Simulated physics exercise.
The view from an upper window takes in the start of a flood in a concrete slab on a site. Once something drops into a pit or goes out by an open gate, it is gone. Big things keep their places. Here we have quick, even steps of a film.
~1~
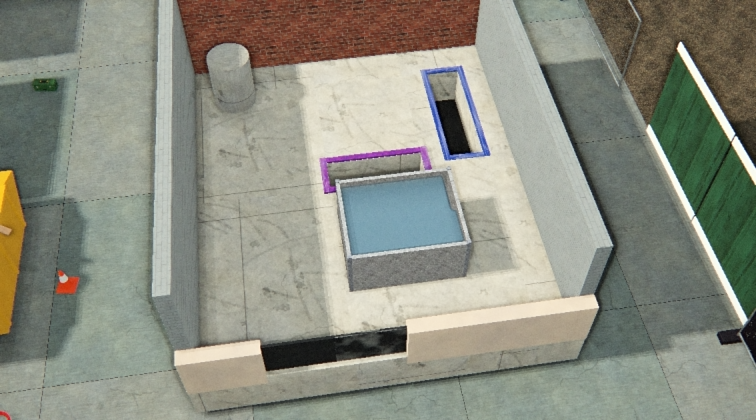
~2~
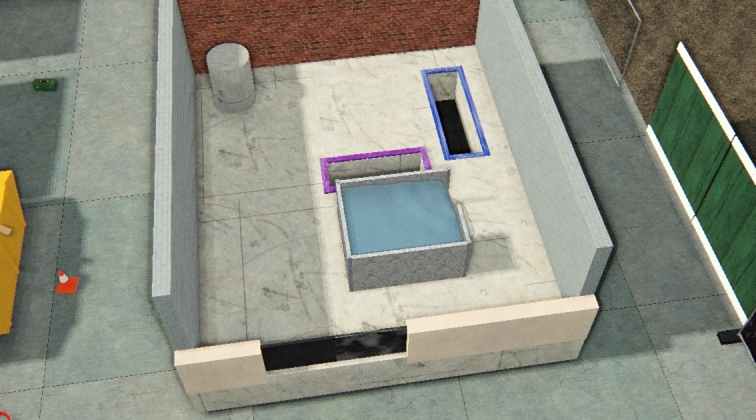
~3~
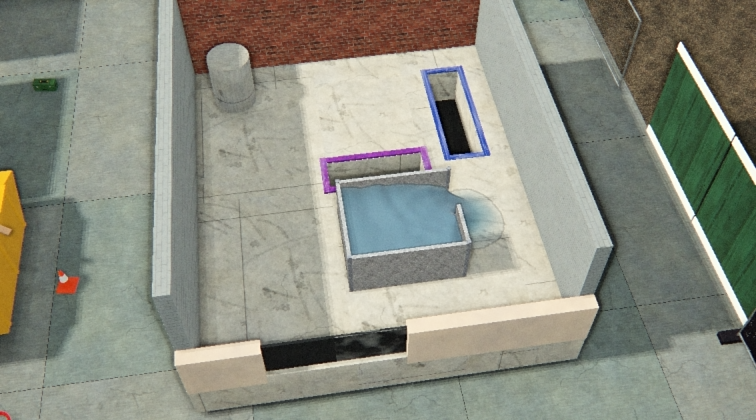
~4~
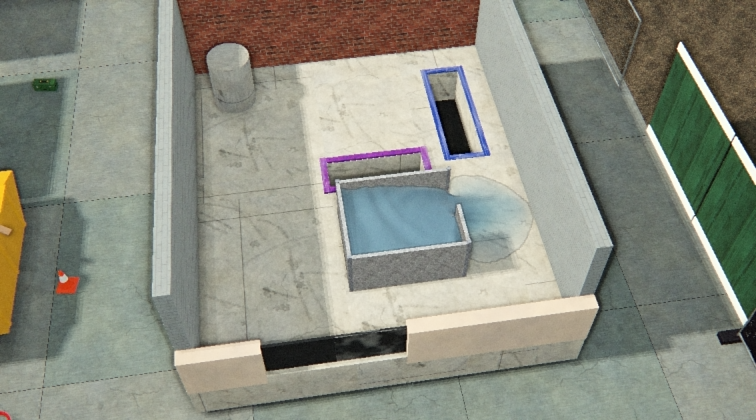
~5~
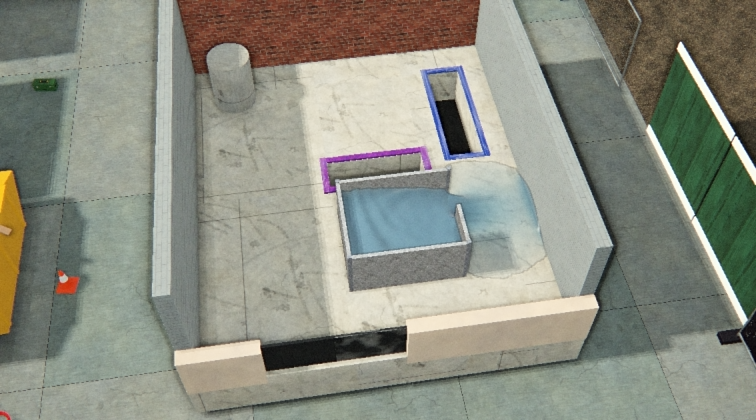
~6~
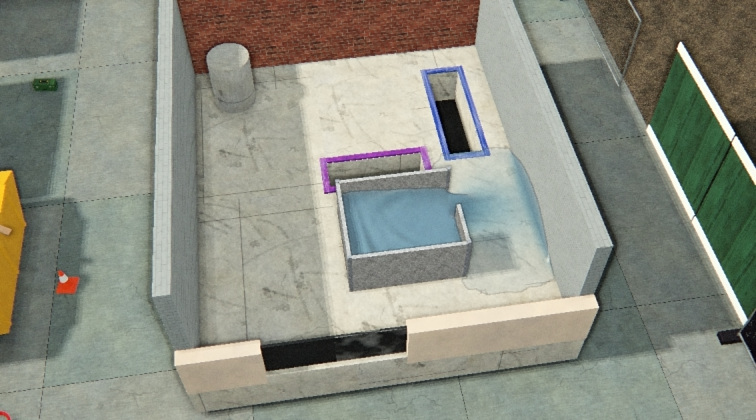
Walled concrete slab seen from above, water pouring through a gap in a tank's right side and spreading to the right-hand wall.
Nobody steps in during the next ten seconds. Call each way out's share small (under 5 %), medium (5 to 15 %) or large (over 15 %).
Small, medium or large: The gate gets a small share; the purple pit gets a small share; the blue pit gets a large share.
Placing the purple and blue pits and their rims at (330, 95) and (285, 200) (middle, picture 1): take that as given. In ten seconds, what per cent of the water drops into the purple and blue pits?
Per cent, approx.: Purple 8, blue 15.
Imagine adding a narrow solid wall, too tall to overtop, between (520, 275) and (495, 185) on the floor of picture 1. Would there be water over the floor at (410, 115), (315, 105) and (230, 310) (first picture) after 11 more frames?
In order: Wet; dry; dry.
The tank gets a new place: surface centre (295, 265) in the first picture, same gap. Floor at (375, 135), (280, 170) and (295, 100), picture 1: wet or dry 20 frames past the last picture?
In sequence: Unflooded, next unflooded, then unflooded.
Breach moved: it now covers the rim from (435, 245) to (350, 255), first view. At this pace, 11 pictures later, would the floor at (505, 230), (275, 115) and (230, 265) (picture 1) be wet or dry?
In that order: Wet, not flooded, under water.
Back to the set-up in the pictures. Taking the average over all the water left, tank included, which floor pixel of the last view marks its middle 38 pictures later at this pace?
I'd say near (390, 239).
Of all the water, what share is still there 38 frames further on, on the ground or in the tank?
Roughly 72 per cent.
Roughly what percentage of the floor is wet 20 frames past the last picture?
Roughly 40 percent, I'd say.
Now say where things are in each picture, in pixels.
In the first frame, the water tank at (401, 214) is whole and still.
In the second frame, the front is at a hidden place, out from the gap at (449, 211).
In the third frame, the front is at (499, 225), out from the gap at (449, 212).
In the fourth frame, water pours out at (449, 213) and has run to (527, 208).
In the fifth frame, water pours out at (449, 212) and has run to (518, 172).
In the sixth frame, the front is at (511, 151), out from the gap at (449, 212).
A moment on, water covers 15 % of the floor; the gate 0 %, the purple pit 0 %, the blue pit 1 %.
Next, water covers 20 % of the floor; the gate 0 %, the purple pit 0 %, the blue pit 7 %.
Then, water covers 40 % of the floor; the gate 0 %, the purple pit 0 %, the blue pit 17 %.
Later, water covers 65 % of the floor; the gate 0 %, the purple pit 0 %, the blue pit 27 %.
In the end, water covers 85 % of the floor; the gate 0 %, the purple pit 0 %, the blue pit 35 %.
